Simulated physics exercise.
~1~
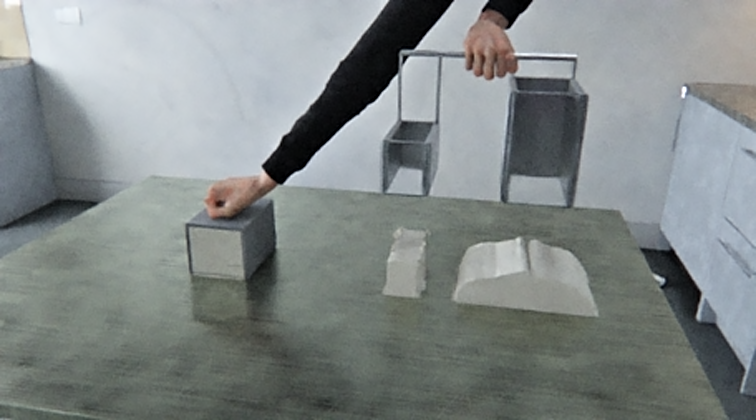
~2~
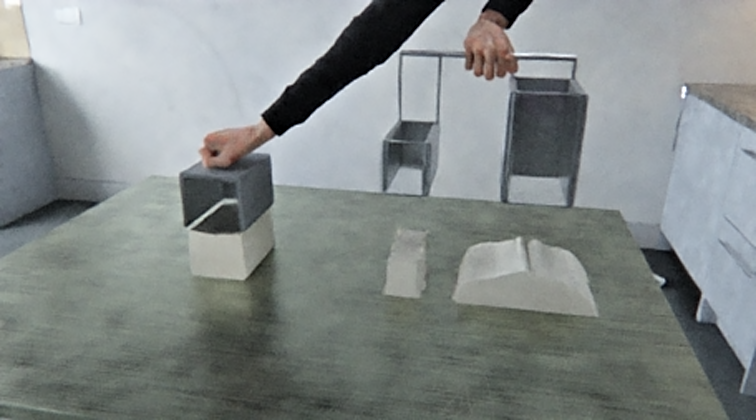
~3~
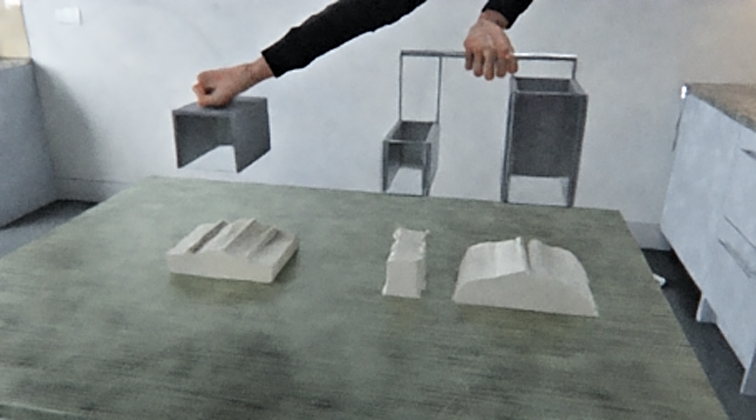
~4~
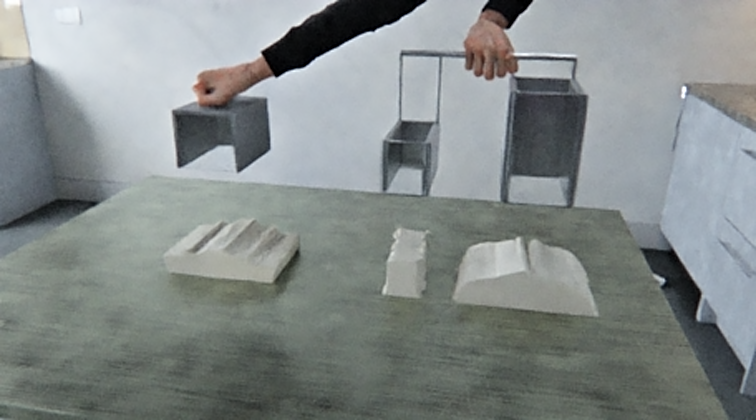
A hand lifts a grey tin straight up, and the pale block beneath slumps lower.
